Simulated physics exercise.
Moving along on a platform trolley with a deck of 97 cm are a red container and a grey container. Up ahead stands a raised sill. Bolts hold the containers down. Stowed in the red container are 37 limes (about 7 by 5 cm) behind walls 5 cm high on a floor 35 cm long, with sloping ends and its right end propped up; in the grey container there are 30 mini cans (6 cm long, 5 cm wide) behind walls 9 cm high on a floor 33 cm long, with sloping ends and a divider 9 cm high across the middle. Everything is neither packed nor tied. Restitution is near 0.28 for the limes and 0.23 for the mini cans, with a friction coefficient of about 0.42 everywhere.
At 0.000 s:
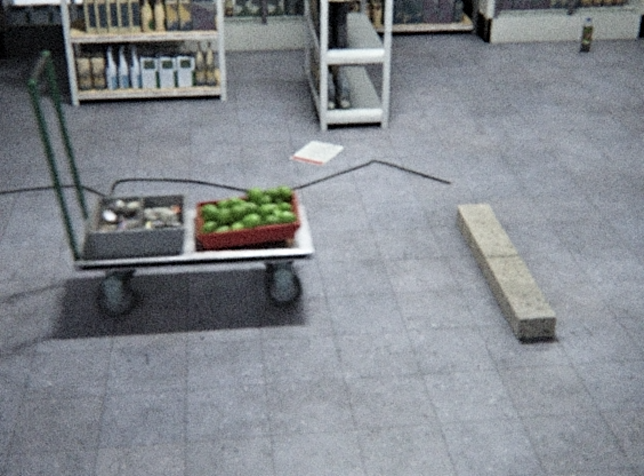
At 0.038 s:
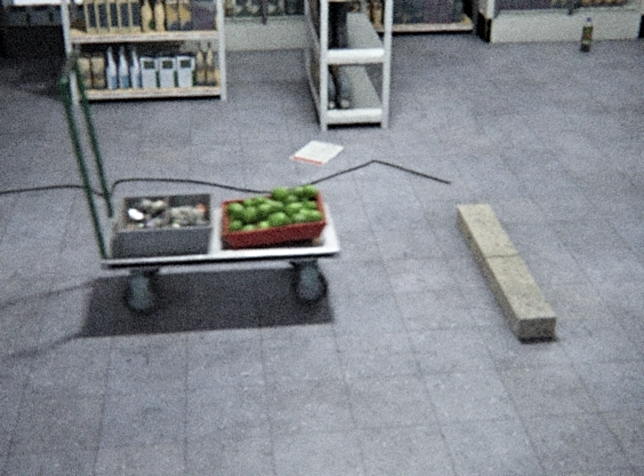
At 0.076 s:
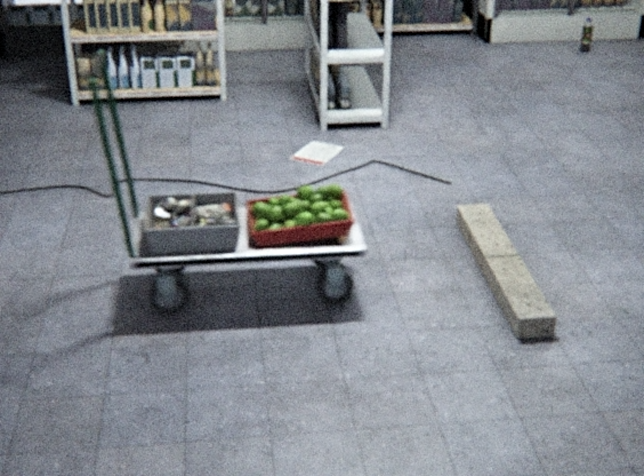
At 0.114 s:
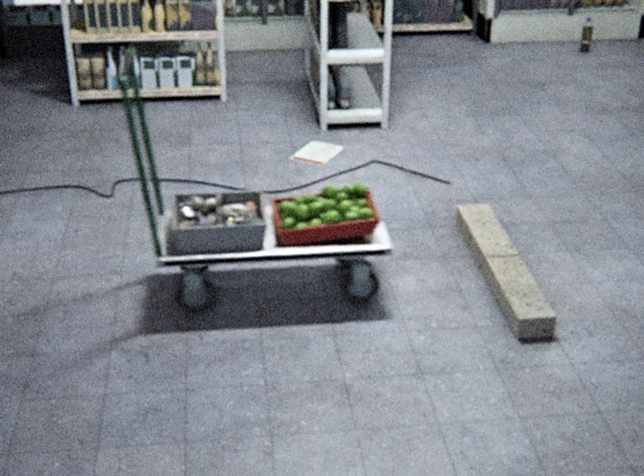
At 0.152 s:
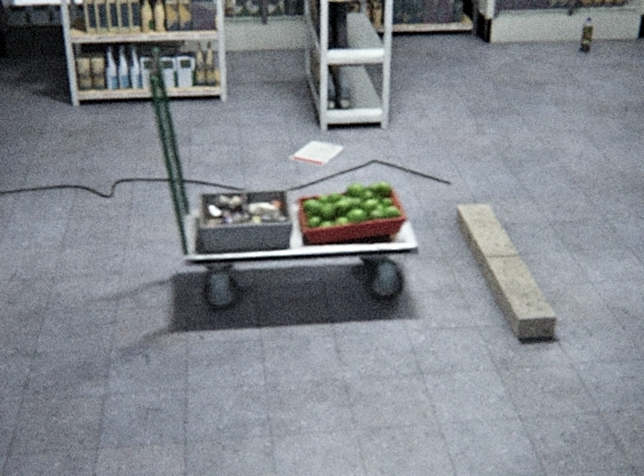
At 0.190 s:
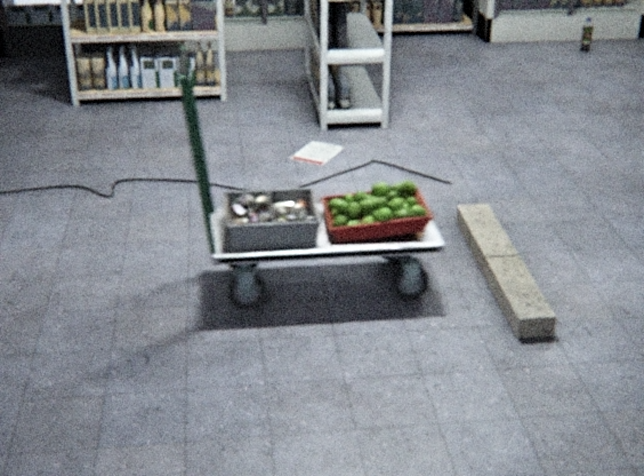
In a shop aisle, a trolley carrying limes and small cans rolls steadily to the right.
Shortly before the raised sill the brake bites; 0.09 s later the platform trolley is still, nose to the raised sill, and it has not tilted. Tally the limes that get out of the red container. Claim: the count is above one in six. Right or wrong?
Right.
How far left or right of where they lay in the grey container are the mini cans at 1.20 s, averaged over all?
About 2 cm right.
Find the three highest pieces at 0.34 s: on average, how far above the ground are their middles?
Close to 44 cm up.
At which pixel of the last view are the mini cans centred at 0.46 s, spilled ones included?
I'd say near (340, 217).
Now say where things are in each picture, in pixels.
In the first frame (each is followed by its nearest rim corner in this view), red container, (198, 235); grey container, (91, 232); 84 cm short of the stop; none out.
In the second frame, red container, (225, 234); grey container, (119, 231); 73 cm short of the stop.
In the third frame, red container, (252, 233); grey container, (147, 230); 62 cm short of the stop.
In the fourth frame, red container, (279, 231); grey container, (174, 228); 51 cm short of the stop.
In the fifth frame, red container, (305, 230); grey container, (201, 227); 40 cm short of the stop.
In the sixth frame, red container, (331, 229); grey container, (229, 226); 29 cm short of the stop; none out.
After 0.24 s, braking starts.
After 0.34 s, red container 36 in, 1 out and grey container 30 in, 0 out.
After 0.46 s, red container 28 in, 9 out and grey container 28 in, 2 out.
After 0.69 s, red container 24 in, 13 out and grey container 28 in, 2 out.
Final count (at 1.20 s), red container 23 in, 14 out and grey container 28 in, 2 out. Asked share, 14 of 37, 38 per cent.
